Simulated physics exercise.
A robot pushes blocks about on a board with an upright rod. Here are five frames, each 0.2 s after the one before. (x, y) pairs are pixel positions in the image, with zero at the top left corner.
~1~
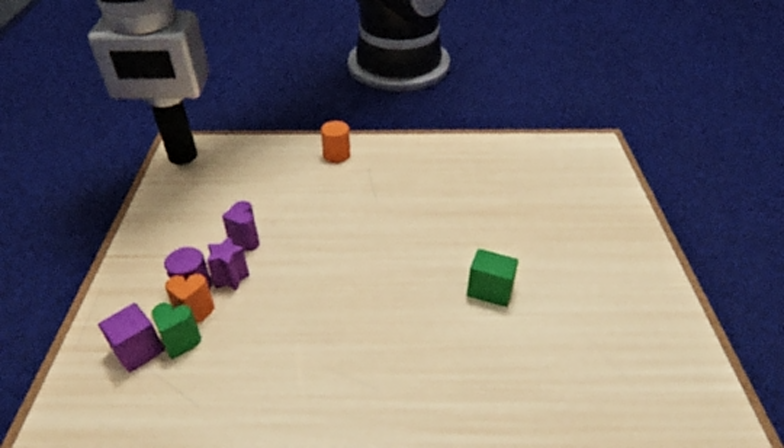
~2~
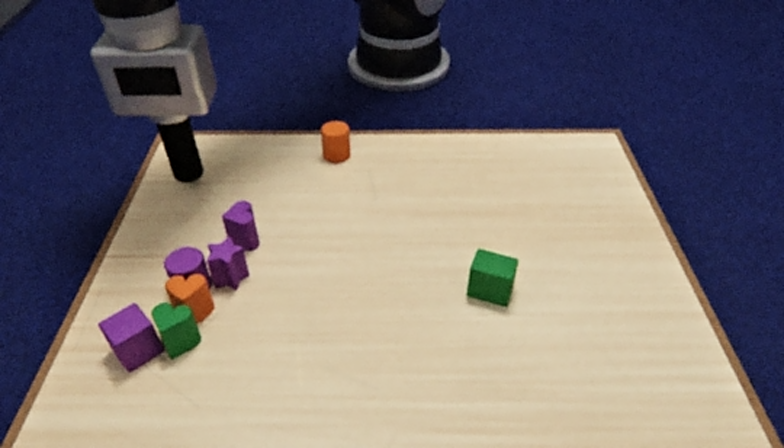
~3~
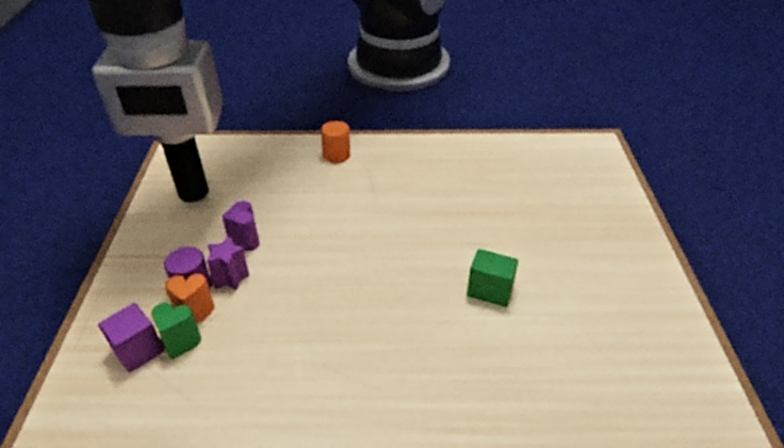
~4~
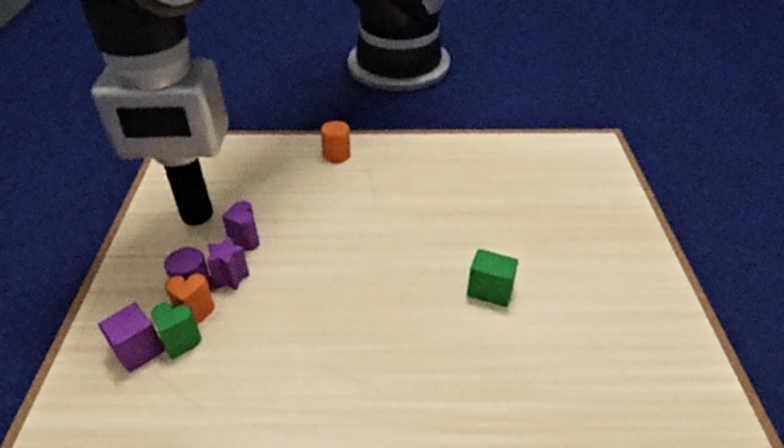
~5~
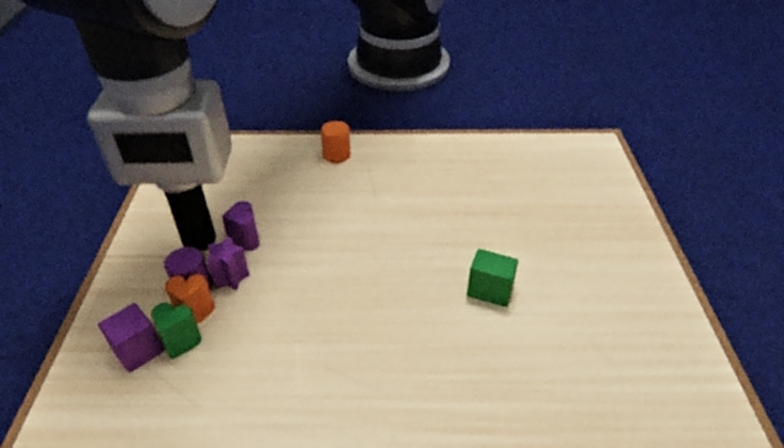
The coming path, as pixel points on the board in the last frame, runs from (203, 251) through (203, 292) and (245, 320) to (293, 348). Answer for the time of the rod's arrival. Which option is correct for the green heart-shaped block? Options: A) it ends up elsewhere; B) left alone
The answer is A.
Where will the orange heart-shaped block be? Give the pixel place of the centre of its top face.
It comes to (184, 335).
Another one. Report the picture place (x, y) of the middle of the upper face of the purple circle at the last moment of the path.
The top centre is at (188, 307).
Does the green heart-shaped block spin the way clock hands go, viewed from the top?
Yes, I think so.
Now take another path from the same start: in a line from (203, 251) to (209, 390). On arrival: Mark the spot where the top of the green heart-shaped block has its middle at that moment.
I predict (122, 391).
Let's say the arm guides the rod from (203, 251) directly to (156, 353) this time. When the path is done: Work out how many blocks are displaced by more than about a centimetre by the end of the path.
The number will come to 3 or more.
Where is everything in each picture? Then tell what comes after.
The first picture shows tip of the rod (184, 158), middles of tops, green heart-shaped block (169, 314), purple circle (183, 259), orange heart-shaped block (185, 284), purple star block (223, 250).
The second picture shows rod (189, 175), nothing pushed.
The third picture shows rod (194, 194), nothing pushed.
The fourth picture shows rod (198, 216), nothing pushed.
The fifth picture shows rod (200, 241), green heart-shaped block (169, 314), purple circle (183, 259), orange heart-shaped block (185, 284), purple star block (223, 250).
The first path, step by step. One third of the way, rod (201, 283); green heart-shaped block (165, 343), turned 20° clockwise; purple circle (181, 294); orange heart-shaped block (186, 319), turned 15° anticlockwise; purple star block (225, 252), turned 25° anticlockwise.
Two thirds of the way, rod (242, 310); green heart-shaped block (159, 357), turned 25° clockwise; purple circle (188, 307); orange heart-shaped block (184, 335); purple star block (230, 254), turned 60° anticlockwise.
At the end, rod (291, 338); green heart-shaped block (159, 357), turned 25° clockwise; purple circle (188, 307); orange heart-shaped block (184, 335); purple star block (230, 254), turned 60° anticlockwise.
